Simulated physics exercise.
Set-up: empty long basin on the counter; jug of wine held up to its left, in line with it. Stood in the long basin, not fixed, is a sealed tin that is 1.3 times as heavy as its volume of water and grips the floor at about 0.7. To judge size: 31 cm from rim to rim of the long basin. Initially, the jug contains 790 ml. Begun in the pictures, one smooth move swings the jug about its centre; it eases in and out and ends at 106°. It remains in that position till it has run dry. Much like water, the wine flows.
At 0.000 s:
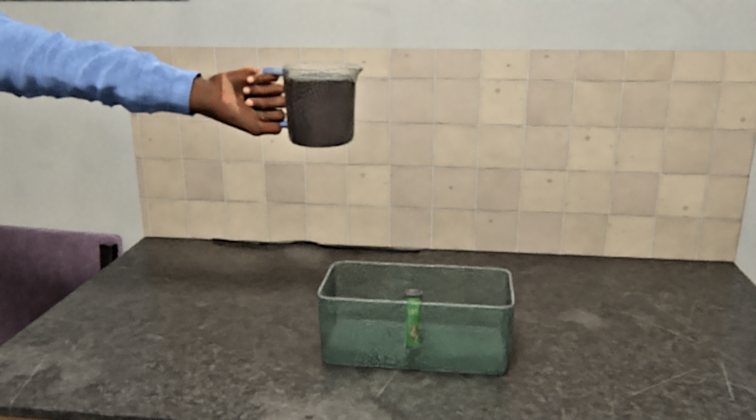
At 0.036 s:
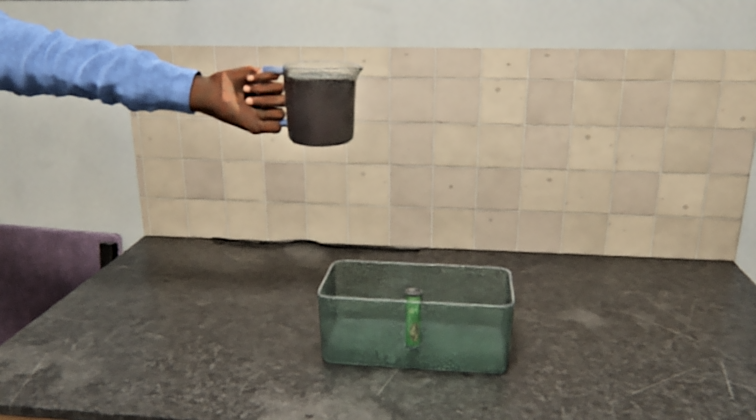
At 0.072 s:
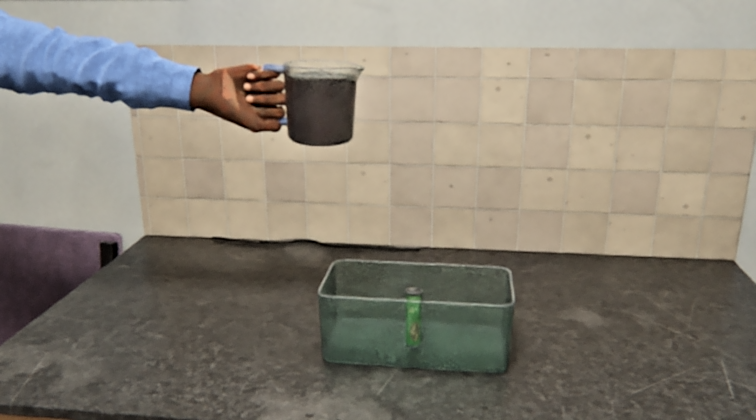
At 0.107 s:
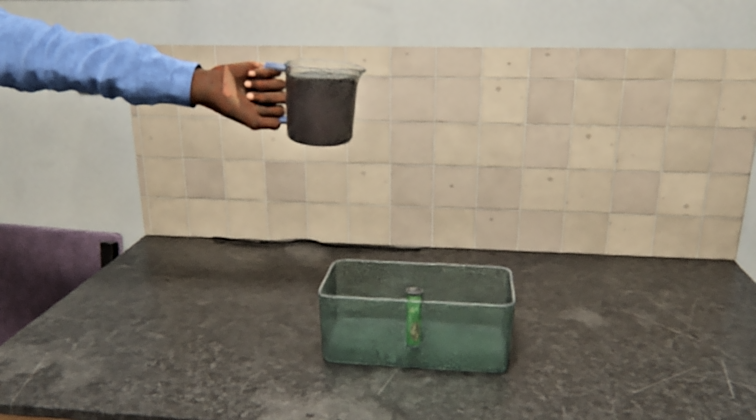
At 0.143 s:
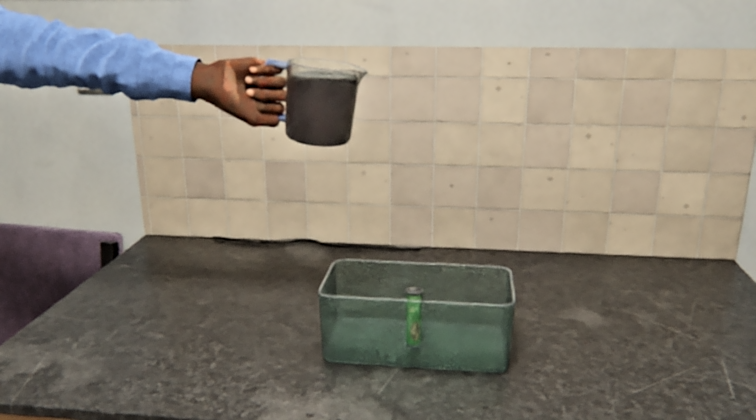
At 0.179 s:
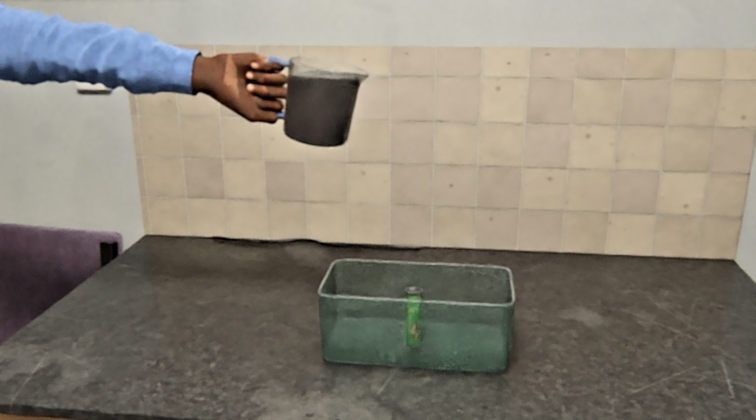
On a dark countertop by a tiled wall, an empty green-tinted basin sat with a small green tin inside, while a hand held a jug of dark liquid above its left side and tilted it slightly rightward.
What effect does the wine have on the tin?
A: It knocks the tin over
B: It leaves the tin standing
Answer: B.
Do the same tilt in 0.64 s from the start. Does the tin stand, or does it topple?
The tin stays on its base.
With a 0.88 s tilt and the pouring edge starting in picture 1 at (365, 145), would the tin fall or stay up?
Then the tin comes down.
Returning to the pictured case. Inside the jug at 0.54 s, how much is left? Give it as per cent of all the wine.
Close to 76 percent of the liquid remains at that time.
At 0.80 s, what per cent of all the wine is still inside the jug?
Roughly 22 per cent.
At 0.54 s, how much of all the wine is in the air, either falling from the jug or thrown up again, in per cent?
Roughly 24 %.
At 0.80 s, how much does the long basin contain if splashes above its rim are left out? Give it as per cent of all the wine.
Some 36 percent of the total.
By 0.54 s the tilt is 71° and 77 per cent is still to pour; the tin stands where it began.
By 0.80 s the tilt is 104° and 22 per cent is still to pour; the tin stands where it began.
By 1.08 s the tilt is 106° and 2 per cent is still to pour; the tin stands where it began.
By 1.38 s the tilt is 106° and 0 per cent is still to pour; the tin stands where it began.
At rest the tin stands where it began.
